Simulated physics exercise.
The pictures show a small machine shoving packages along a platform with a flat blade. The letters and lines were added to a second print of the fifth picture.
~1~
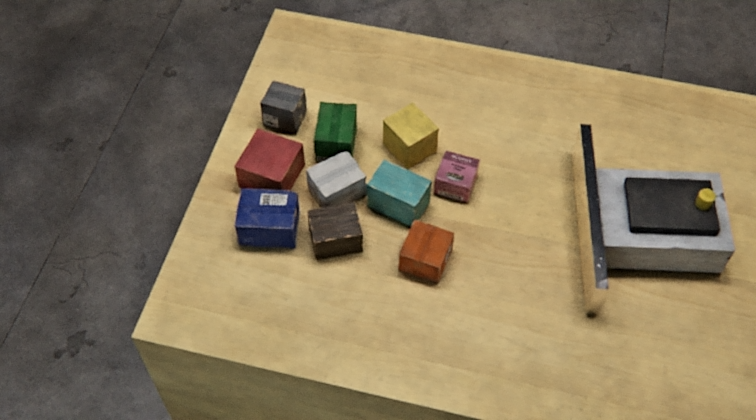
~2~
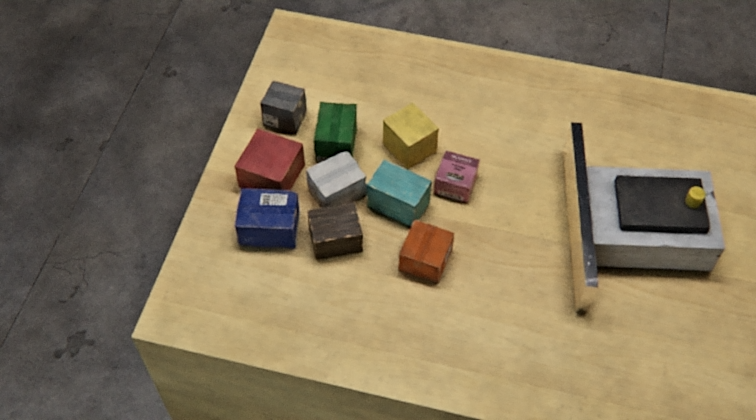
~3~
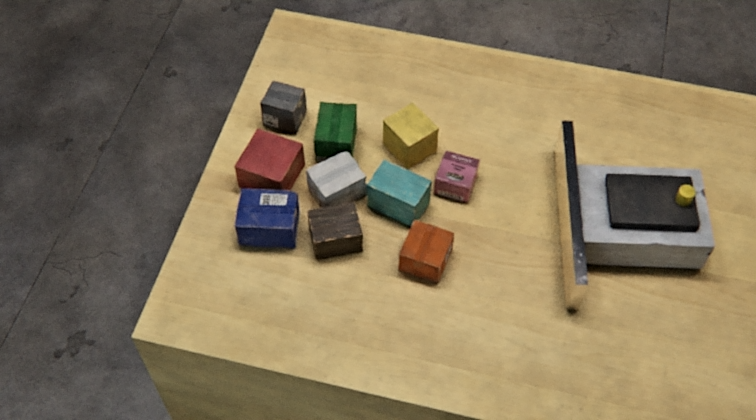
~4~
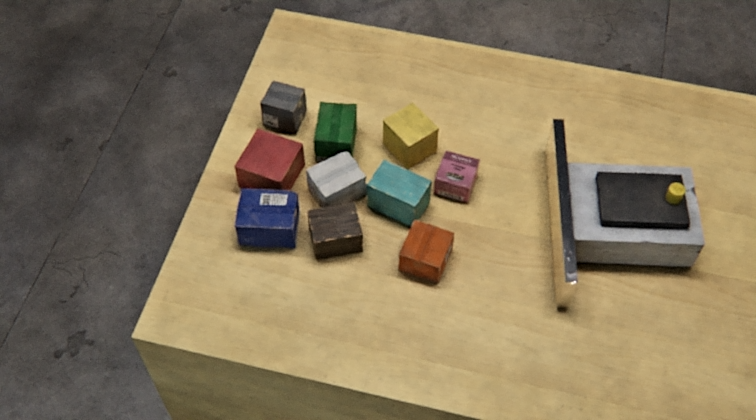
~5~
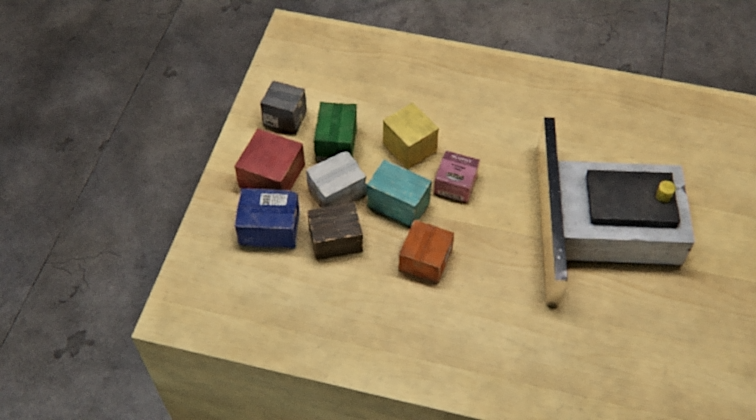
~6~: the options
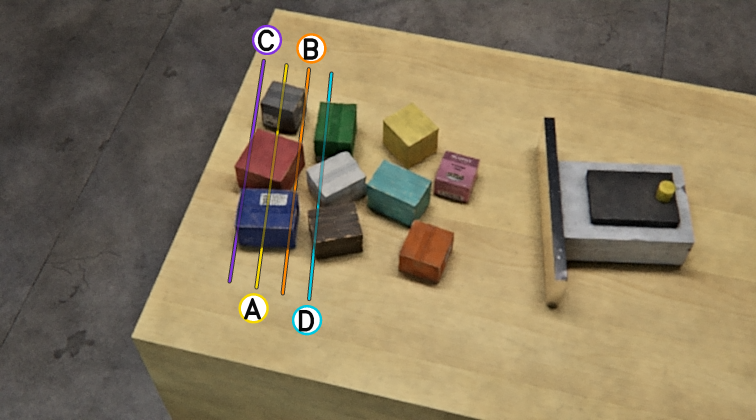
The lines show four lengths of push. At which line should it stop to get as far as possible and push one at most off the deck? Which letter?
D is the last line within the limit.
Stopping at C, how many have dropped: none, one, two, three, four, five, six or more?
Six or more.
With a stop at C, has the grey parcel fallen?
Yes.
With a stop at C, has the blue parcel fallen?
By then, yes.
On the marked copy, A at (273, 167); B at (297, 172); C at (248, 162); D at (321, 177).
Taking D. A third of the way, robot (538, 179); pink box (442, 176); grey parcel (284, 108).
Two thirds of the way, robot (454, 162); red crate (251, 157); blue parcel (252, 221).
When it is over, robot (392, 150); red crate (219, 142); grey parcel (242, 94); none fallen.
As for the rest, A drops five; B drops three; C drops six.
